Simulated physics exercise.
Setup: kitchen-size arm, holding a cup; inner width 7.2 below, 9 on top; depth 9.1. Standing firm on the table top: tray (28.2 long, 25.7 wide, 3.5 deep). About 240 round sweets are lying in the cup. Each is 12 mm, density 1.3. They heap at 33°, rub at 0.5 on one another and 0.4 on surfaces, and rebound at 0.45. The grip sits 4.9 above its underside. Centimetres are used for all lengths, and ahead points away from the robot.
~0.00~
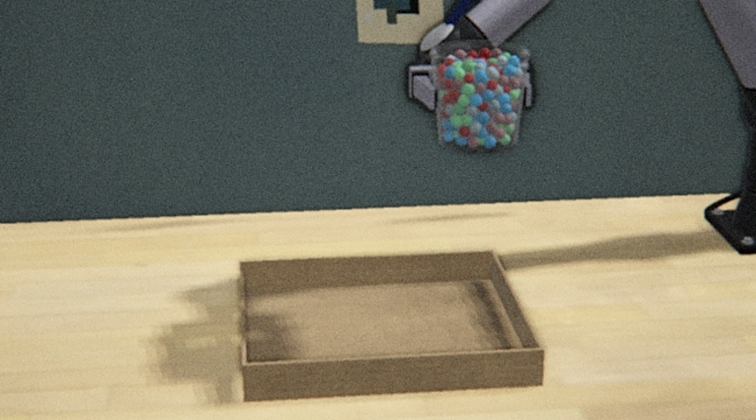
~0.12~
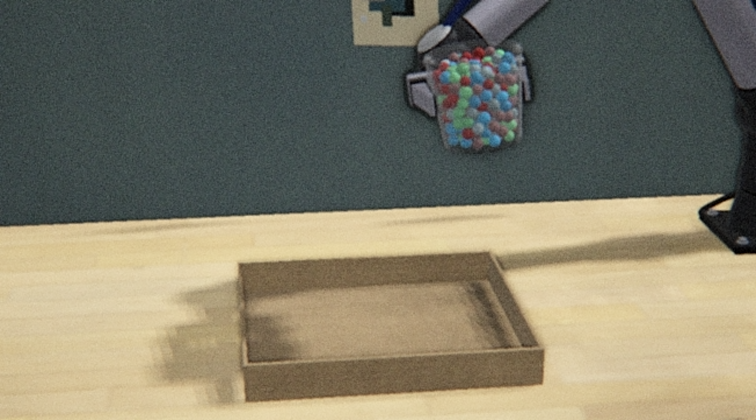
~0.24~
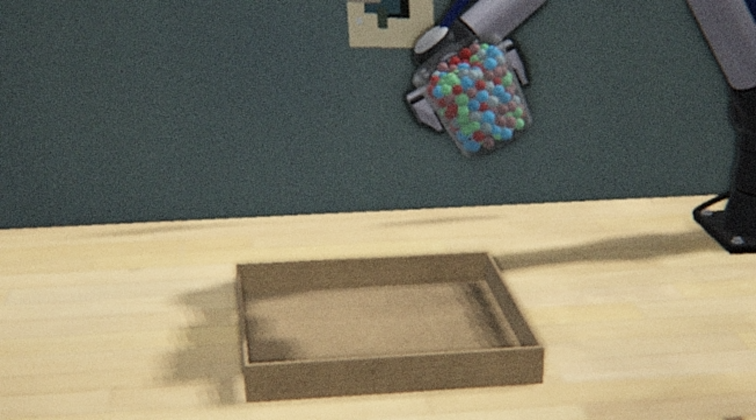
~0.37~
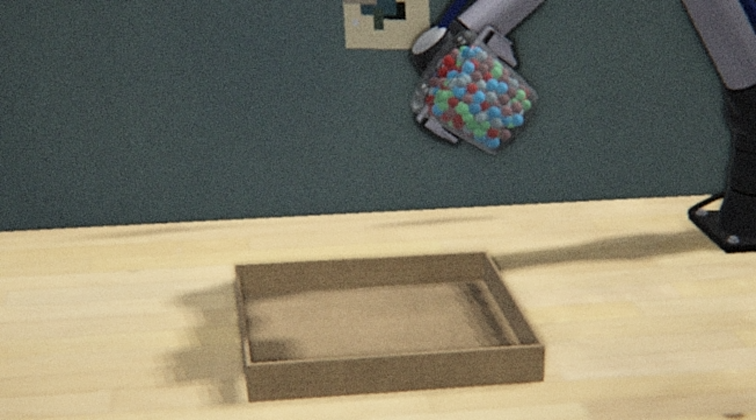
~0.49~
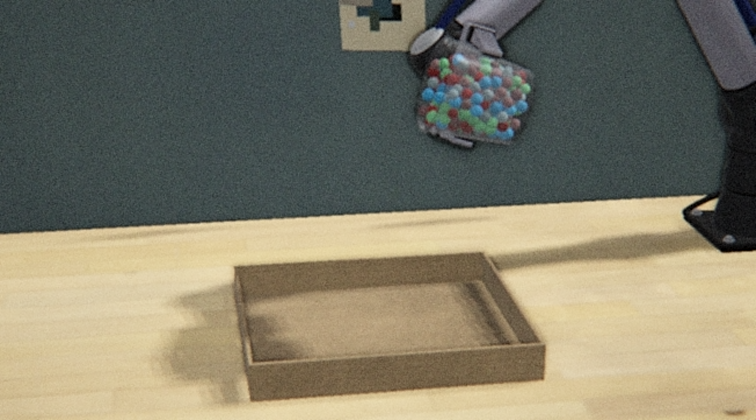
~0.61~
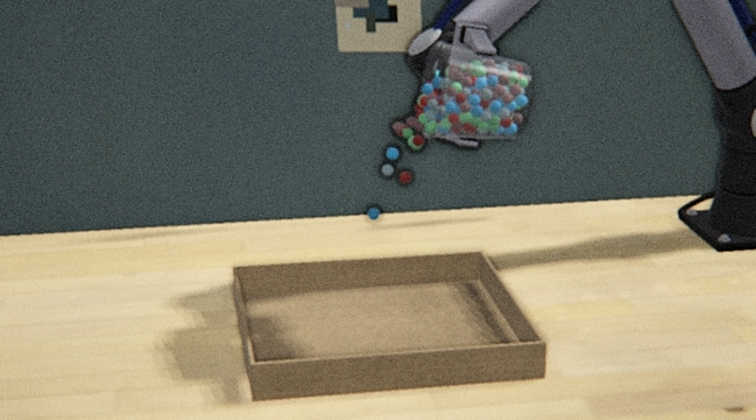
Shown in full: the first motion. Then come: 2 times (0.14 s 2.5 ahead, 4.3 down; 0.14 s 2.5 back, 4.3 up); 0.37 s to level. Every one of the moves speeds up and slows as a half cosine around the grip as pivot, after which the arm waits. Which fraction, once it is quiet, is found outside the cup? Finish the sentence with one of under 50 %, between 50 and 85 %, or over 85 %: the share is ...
The share is under 50 %.
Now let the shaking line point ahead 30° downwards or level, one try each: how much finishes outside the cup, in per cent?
Result: Approx. 60 % and 80 %, one try each.
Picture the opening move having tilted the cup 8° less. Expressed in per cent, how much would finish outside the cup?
About 25 percent.
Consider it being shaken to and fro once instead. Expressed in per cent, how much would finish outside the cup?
About 25 per cent in that case.
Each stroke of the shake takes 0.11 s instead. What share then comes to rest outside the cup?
Roughly 45 percent would.
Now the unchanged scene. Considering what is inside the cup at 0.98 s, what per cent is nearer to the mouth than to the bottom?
That share comes to roughly 45 percent.
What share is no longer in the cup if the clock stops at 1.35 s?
40 %.
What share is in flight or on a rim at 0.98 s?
Roughly 6 per cent.
By 0.98 s, tilted 80° forward, highest piece 25 above the table; 188 in the cup, 42 in the tray, 14 in flight or on a rim.
By 1.35 s, tilted 40° forward, highest piece 27 above the table; 152 in the cup, 89 in the tray, 3 in flight or on a rim.
By 1.74 s, level, highest piece 28 above the table; 151 in the cup, 93 in the tray.
By 2.79 s, level, highest piece 28 above the table; 151 in the cup, 93 in the tray.
Final count, 151 in the cup, 93 in the tray. That is 38 % outside the cup.
